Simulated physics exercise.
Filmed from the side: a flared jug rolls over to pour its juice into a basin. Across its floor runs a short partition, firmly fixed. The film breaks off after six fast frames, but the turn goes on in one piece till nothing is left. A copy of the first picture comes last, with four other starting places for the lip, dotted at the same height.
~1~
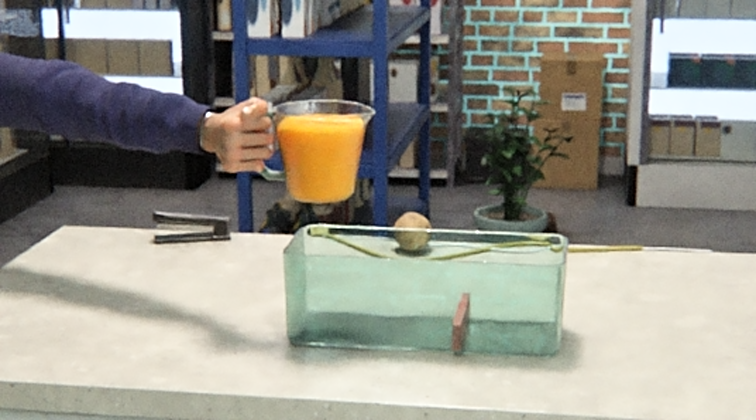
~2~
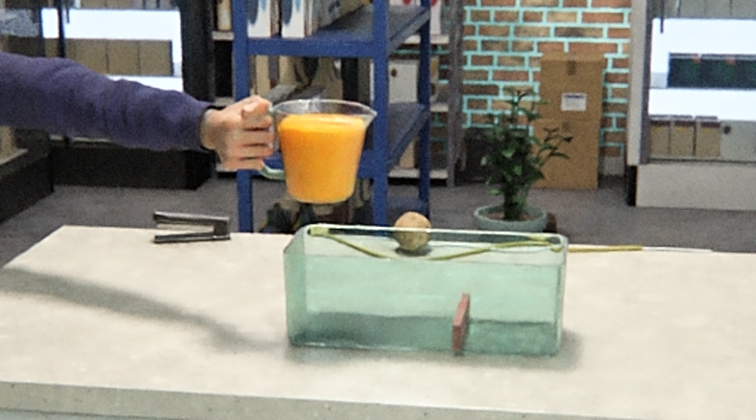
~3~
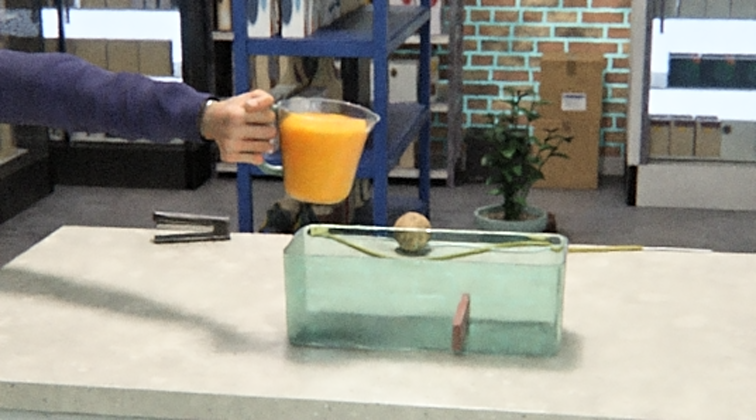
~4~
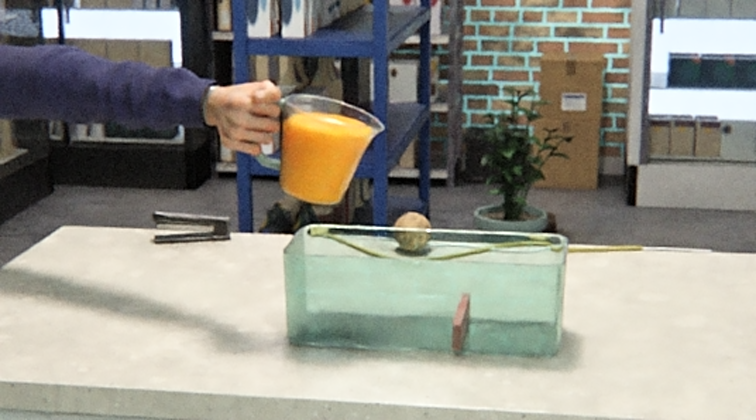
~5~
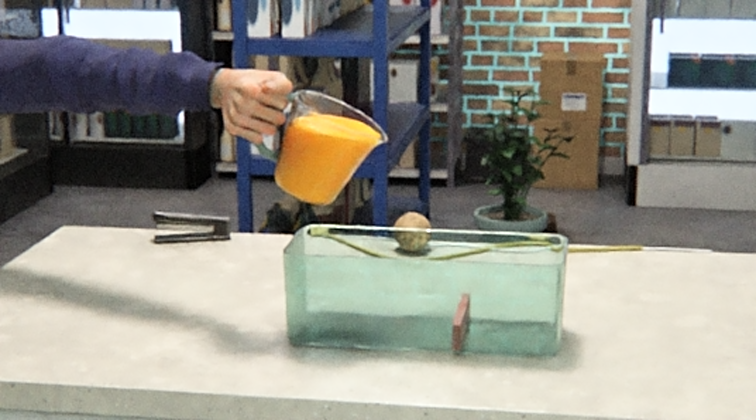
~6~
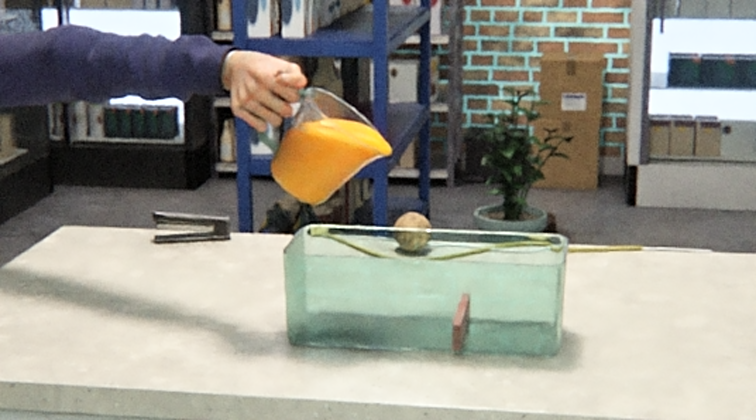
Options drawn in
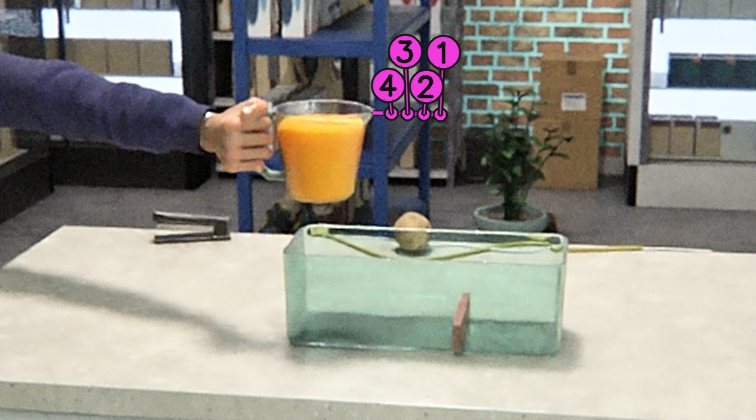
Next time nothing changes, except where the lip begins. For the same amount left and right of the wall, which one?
2.
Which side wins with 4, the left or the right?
More ends on the left.
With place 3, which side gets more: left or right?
The left side.
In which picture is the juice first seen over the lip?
Picture 6.
In magenta, 1 at (440, 114); 2 at (424, 114); 3 at (407, 113); 4 at (391, 113).
With 1, about 23 % ends left of the wall and 73 % right of it; 3 % is lost outside.
With 2, about 50 % ends left of the wall and 47 % right of it; 3 % is lost outside.
With 3, about 75 % ends left of the wall and 23 % right of it.
With 4, about 80 % ends left of the wall and 16 % right of it; 4 % is lost outside.
